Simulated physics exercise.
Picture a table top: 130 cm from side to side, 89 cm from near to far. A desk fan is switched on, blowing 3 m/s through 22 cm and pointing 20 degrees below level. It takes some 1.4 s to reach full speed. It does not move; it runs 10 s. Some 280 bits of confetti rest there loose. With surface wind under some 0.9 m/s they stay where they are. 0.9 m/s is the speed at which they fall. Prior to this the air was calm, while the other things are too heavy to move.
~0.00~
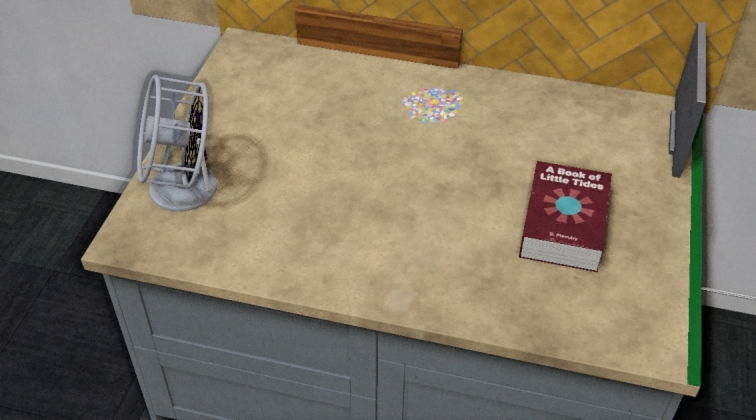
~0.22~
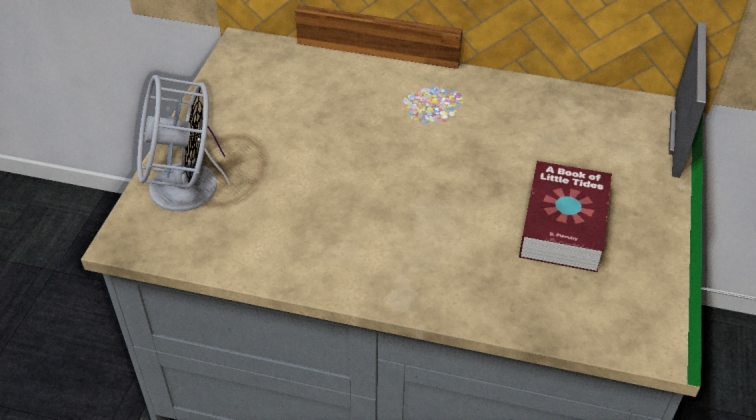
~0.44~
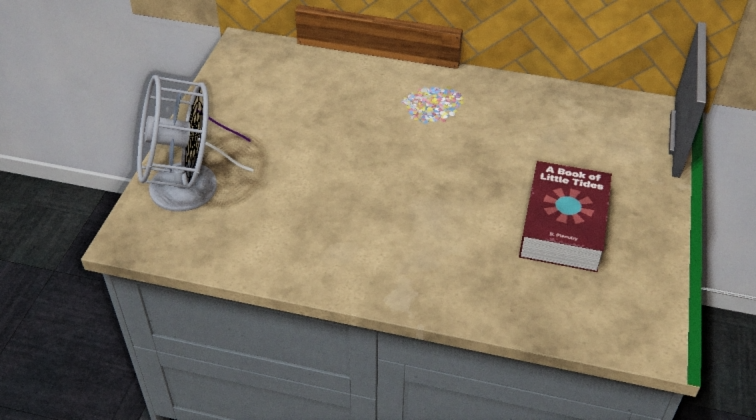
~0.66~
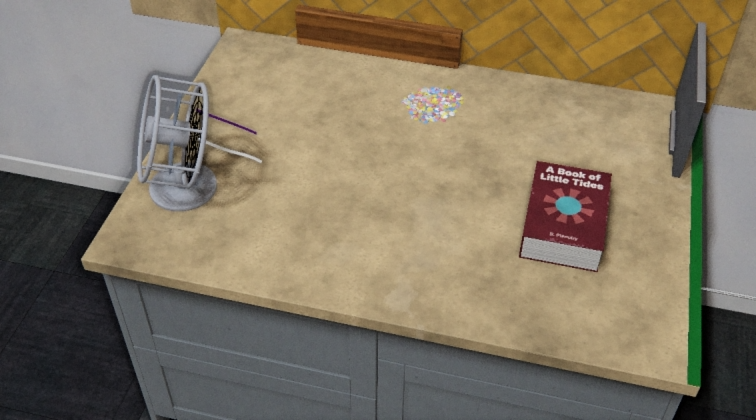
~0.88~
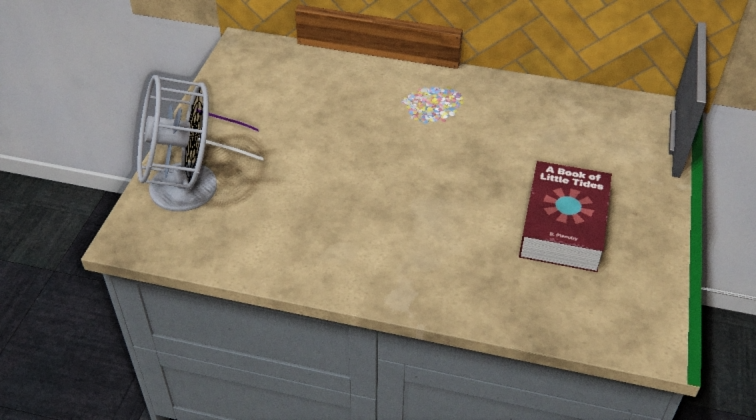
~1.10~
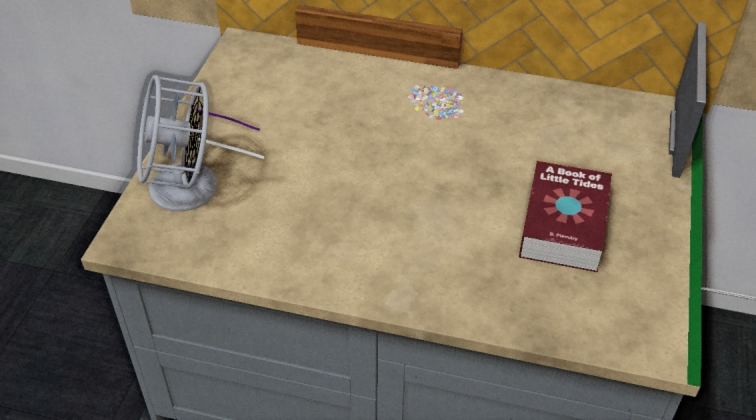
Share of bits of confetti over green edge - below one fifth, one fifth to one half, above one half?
Share over the green edge: Below one fifth.
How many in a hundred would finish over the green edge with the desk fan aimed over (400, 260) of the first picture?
Aimed like that, I'd expect around 0 in a hundred.
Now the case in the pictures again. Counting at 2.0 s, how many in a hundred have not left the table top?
Some 100 per cent.
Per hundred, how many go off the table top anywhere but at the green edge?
About 0 per cent of them.
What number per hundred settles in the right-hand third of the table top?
Roughly 100 in a hundred.
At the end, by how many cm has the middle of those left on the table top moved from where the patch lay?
50 cm.
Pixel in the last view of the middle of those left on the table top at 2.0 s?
About (595, 84).
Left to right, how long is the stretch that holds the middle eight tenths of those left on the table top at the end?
Roughly 10 cm.
After 2.0 s, 0 % are over the green edge; the middle of those still in play is near (595, 84); 17 % have settled or left.
After 3.2 s, 0 % are over the green edge; the middle of those still in play is near (612, 86); 34 % have settled or left.
After 5.5 s, 0 % are over the green edge; the middle of those still in play is near (616, 86); 50 % have settled or left.
After 10.0 s, at the end, 0 % are over the green edge; the middle of those still in play is near (625, 88).
